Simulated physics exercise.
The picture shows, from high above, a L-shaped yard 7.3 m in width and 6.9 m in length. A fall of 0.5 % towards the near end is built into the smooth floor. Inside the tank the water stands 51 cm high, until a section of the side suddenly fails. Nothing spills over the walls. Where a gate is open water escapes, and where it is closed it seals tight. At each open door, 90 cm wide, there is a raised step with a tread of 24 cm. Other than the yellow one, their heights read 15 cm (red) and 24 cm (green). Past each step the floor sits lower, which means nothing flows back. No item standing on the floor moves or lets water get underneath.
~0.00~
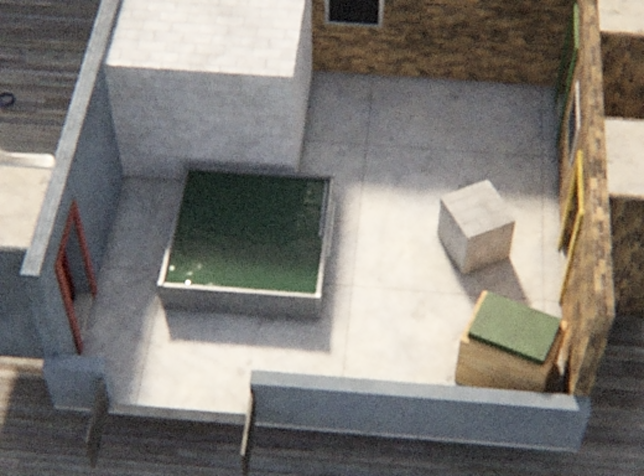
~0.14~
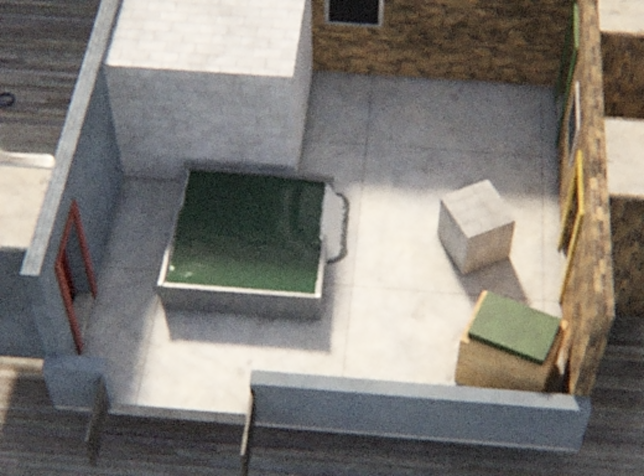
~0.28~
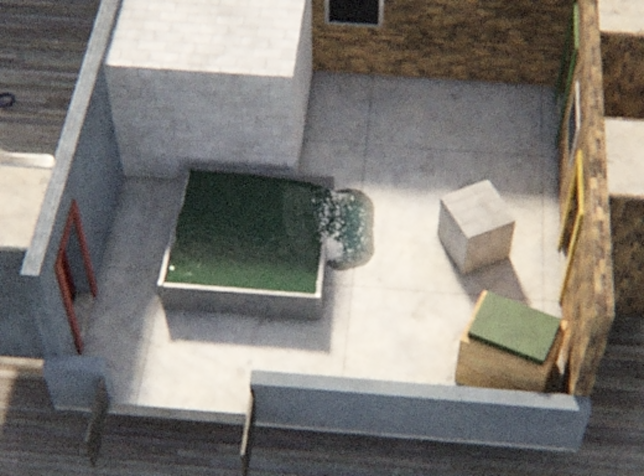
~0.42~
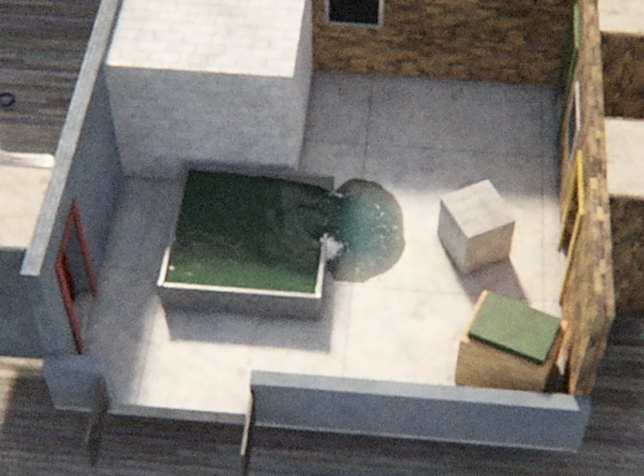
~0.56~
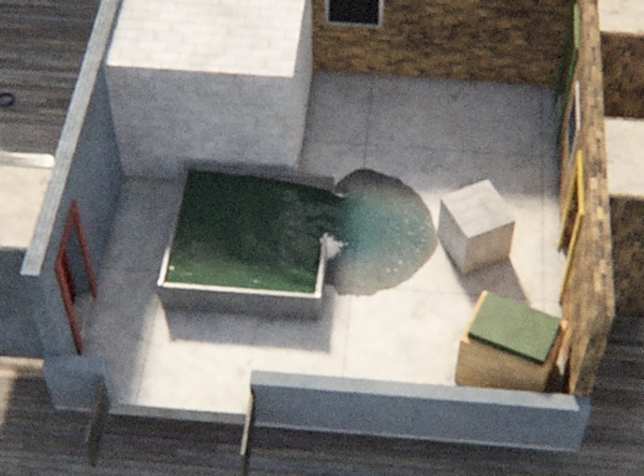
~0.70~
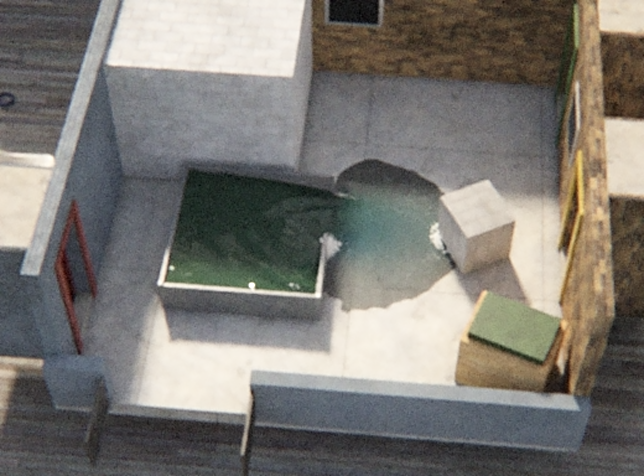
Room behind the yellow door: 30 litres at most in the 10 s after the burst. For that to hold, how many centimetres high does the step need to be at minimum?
It would need to be around 8 cm high.
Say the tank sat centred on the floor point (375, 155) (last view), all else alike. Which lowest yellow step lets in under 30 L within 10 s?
You'd need some 10.0 cm.
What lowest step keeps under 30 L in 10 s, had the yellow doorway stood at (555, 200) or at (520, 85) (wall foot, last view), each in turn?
Roughly 11.5 cm, then roughly 19 cm.
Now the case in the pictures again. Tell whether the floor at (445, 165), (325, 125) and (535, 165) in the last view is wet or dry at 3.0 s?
Point by point: Soaked, then bone dry, then soaked.
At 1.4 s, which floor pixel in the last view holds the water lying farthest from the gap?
The farthest wet point sits near (554, 205) in the last view.
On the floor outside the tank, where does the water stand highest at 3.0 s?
At about pixel (552, 88).
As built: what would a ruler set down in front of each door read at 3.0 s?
Lab note, cm: Red 0; green 18; yellow 4.
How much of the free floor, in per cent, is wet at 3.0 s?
Wet: Close to 50 %.
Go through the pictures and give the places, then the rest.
The tank at (250, 231) is whole and still, 51 cm deep; the yellow door at (570, 234) is dry, in the first picture.
Water pours out at (327, 221) and has run 0.3 m, to (341, 253); about 10 cm deep outside, 51 cm at the back, in the second picture.
The front is at (367, 255), 0.7 m from the gap at (327, 222); 0.9 m2 of floor is wet, 51 cm left at the back, in the third picture.
The gap is at (327, 222), the front 1.2 m out at (398, 252); the back of the tank holds 51 cm, in the fourth picture.
The front is at (432, 245), 1.7 m from the gap at (327, 222); 2.9 m2 of floor is wet, 51 cm left at the back, in the fifth picture.
The front is at a hidden place, 2.1 m from the gap at (327, 222); 4.0 m2 of floor is wet, 51 cm left at the back; 1.7 m in a straight line remain to the yellow door at (570, 234), in the sixth picture.
After 1.4 s water covers 25 % of the floor, deepest (32 cm) near (334, 215); it has not reached the yellow door.
After 3.0 s water covers 50 % of the floor, deepest (36 cm) near (552, 88); 4 cm at the yellow door, 0 litres in over its 14 cm step.
After 10.0 s water covers 95 % of the floor, deepest (13 cm) near (305, 187); 10 cm at the yellow door, 0 litres in over its 14 cm step.
At the yellow door as built, the water arrived by 2.7 s and peaked near 12 cm at 6.6 s.
With a step of 7 cm, 44 litres would have come in within the 10 s; with 9 cm, 20 litres. So under 30 litres takes about 8 cm.
